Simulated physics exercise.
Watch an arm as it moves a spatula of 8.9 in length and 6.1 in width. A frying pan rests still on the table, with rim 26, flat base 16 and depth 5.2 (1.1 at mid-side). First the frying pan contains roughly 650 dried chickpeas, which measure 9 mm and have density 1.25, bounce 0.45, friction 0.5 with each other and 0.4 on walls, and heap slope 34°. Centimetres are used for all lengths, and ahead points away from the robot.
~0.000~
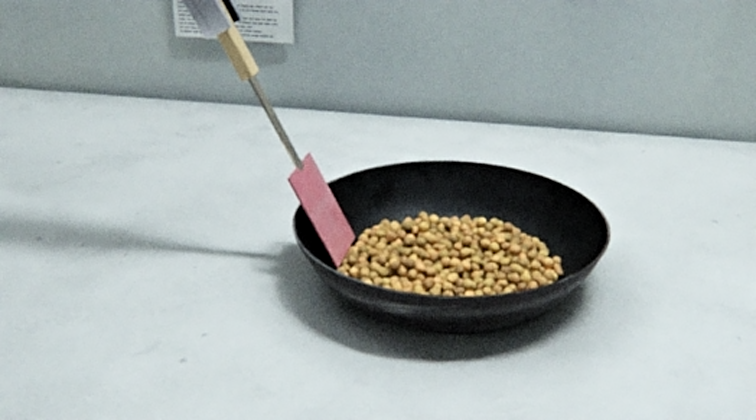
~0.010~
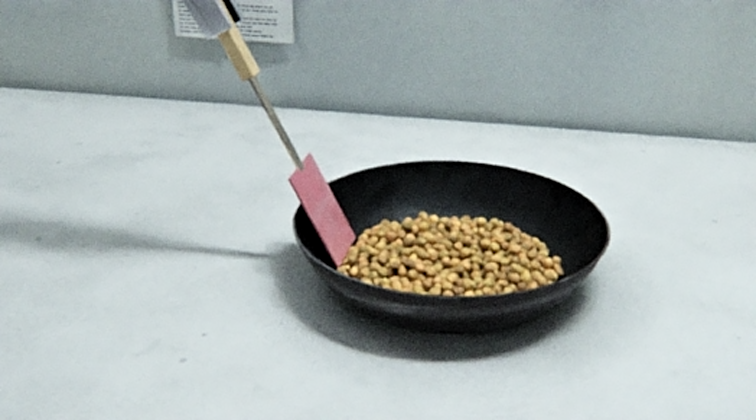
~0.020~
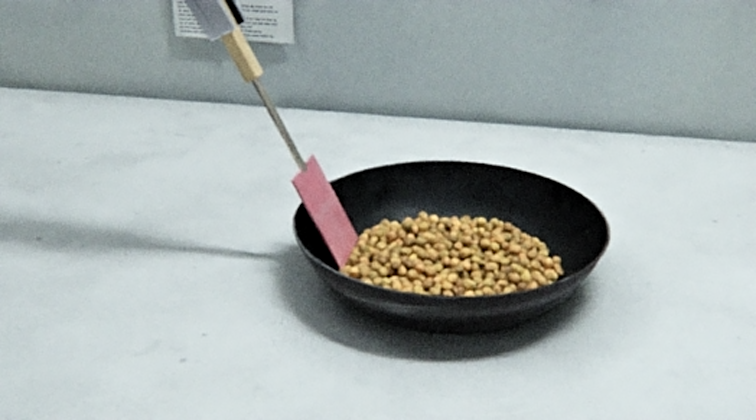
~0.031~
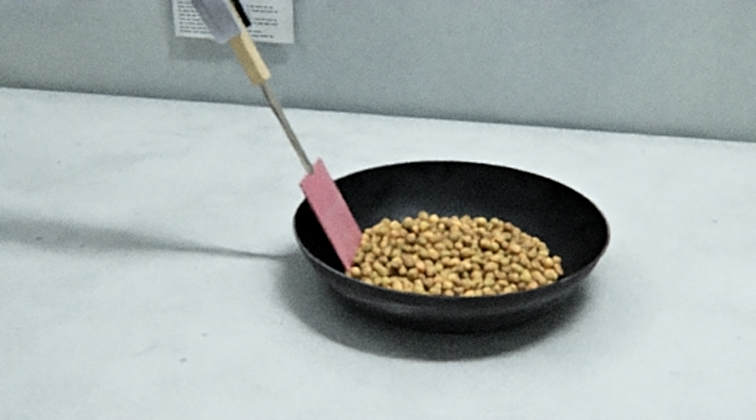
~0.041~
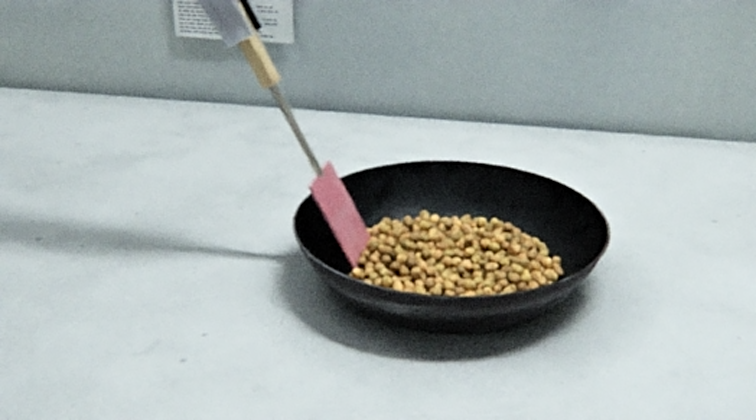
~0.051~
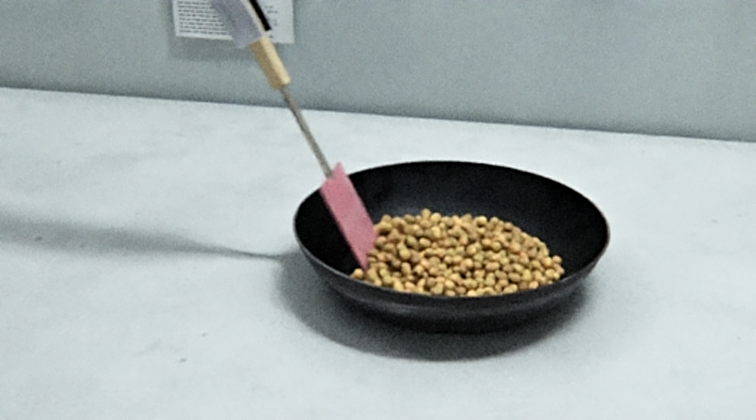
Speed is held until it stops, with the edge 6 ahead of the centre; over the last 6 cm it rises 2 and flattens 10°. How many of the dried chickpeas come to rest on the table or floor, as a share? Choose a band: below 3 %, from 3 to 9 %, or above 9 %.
Below 3 %.
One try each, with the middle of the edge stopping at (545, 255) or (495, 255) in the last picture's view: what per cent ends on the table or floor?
5 % and 0 %.
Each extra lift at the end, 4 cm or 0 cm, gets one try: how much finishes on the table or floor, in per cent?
First try about 0 %, second try about 0 %.
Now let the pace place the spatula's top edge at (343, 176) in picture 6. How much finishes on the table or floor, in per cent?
Some 5 percent.
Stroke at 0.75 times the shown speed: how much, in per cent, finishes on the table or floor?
I'd put it around 0 per cent.
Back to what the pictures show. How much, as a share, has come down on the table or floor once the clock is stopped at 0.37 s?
That would be near 0 per cent, give or take.
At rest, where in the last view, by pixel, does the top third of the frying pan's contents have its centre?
It is centred around (544, 263).
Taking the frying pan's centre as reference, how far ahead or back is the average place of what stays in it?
Some 3.5 cm ahead of the centre.
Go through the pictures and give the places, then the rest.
In the first frame, the spatula top edge at (299, 165), sloping 63°; upper third of the load around (452, 257), from x 340 to 560, top at y 215; 649 in the frying pan.
In the second frame, the spatula top edge at (299, 165), sloping 63°; upper third of the load around (452, 257), from x 340 to 560, top at y 215.
In the third frame, the spatula top edge at (303, 167), sloping 63°; upper third of the load around (452, 257), from x 345 to 560, top at y 215.
In the fourth frame, the spatula top edge at (310, 170), sloping 63°; upper third of the load around (448, 257), from x 345 to 560, top at y 215.
In the fifth frame, the spatula top edge at (319, 173), sloping 63°; upper third of the load around (444, 256), from x 345 to 560, top at y 215.
In the sixth frame, the spatula top edge at (329, 174), sloping 63°; upper third of the load around (439, 256), from x 345 to 560, top at y 215; 649 in the frying pan.
After 0.10 s, sloping 63°, highest piece 6 above the table; 649 in the frying pan.
After 0.15 s, sloping 59°, highest piece 6 above the table; 649 in the frying pan.
After 0.37 s, sloping 53°, highest piece 5 above the table; 645 in the frying pan, 4 on the table or floor.
After 1.42 s, sloping 53°, highest piece 4 above the table; 645 in the frying pan, 4 on the table or floor.
In the end, 645 in the frying pan, 4 on the table or floor. That is 1 % on the table or floor.
